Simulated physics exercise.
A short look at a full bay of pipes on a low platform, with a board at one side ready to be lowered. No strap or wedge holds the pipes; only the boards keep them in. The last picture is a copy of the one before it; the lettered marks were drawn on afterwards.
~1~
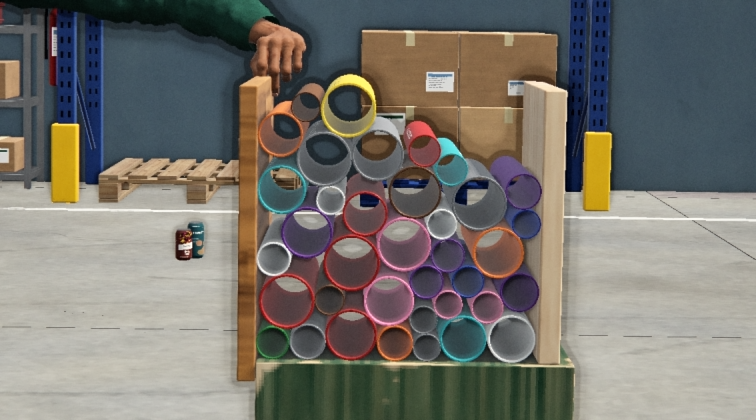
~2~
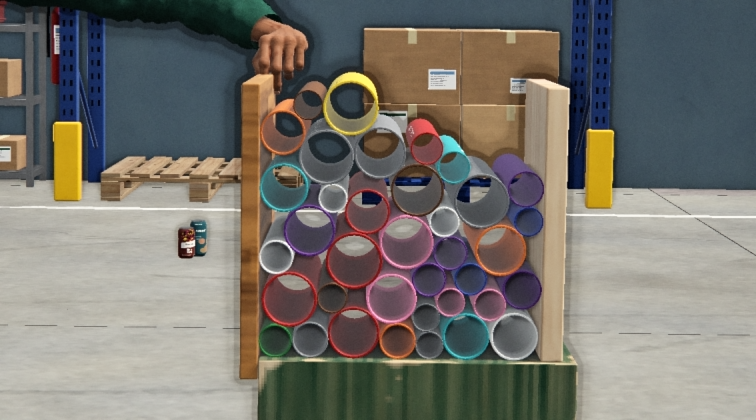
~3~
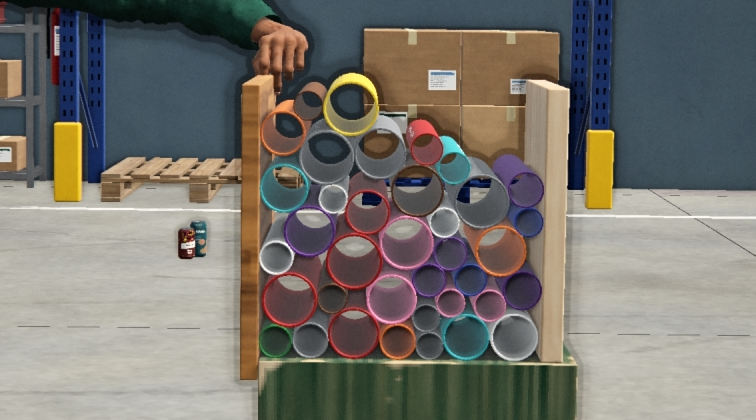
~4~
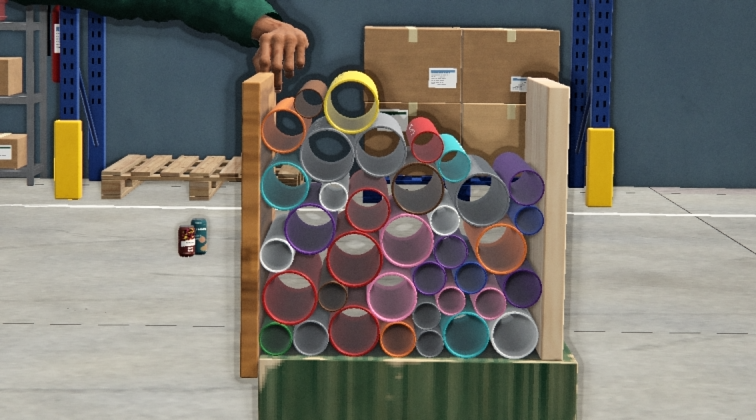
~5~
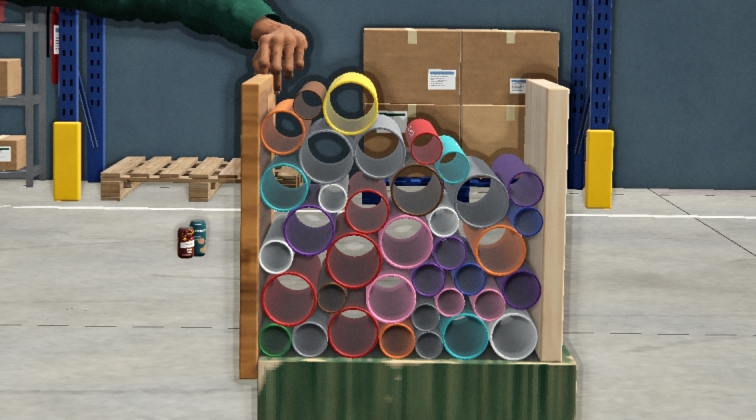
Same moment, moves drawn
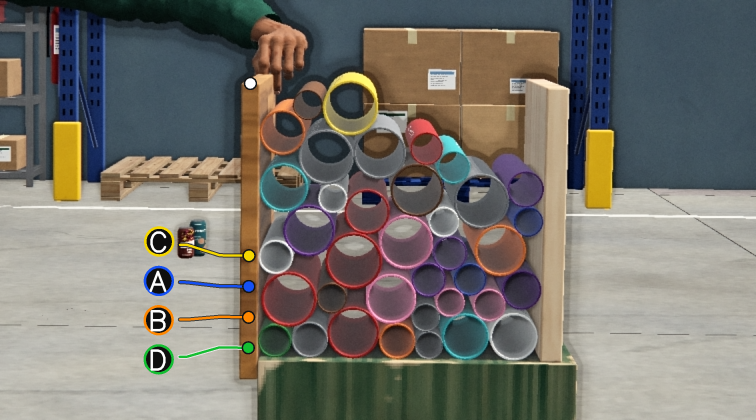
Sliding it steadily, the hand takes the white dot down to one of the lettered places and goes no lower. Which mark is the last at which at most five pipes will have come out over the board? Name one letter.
The last mark within the limit is C.
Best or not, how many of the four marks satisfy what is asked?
The number is one.
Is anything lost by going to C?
Yes, at C.
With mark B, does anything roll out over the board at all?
Yes.
On the copy, A at (249, 286); B at (248, 317); C at (249, 256); D at (248, 348); the white dot at (250, 83).
On C. First, top of the board (259, 161).
Then, top of the board (259, 249).
Finally, top of the board (259, 255), five out over the board.
By contrast, A more than five out over the board; B more than five out over the board; D more than five out over the board.
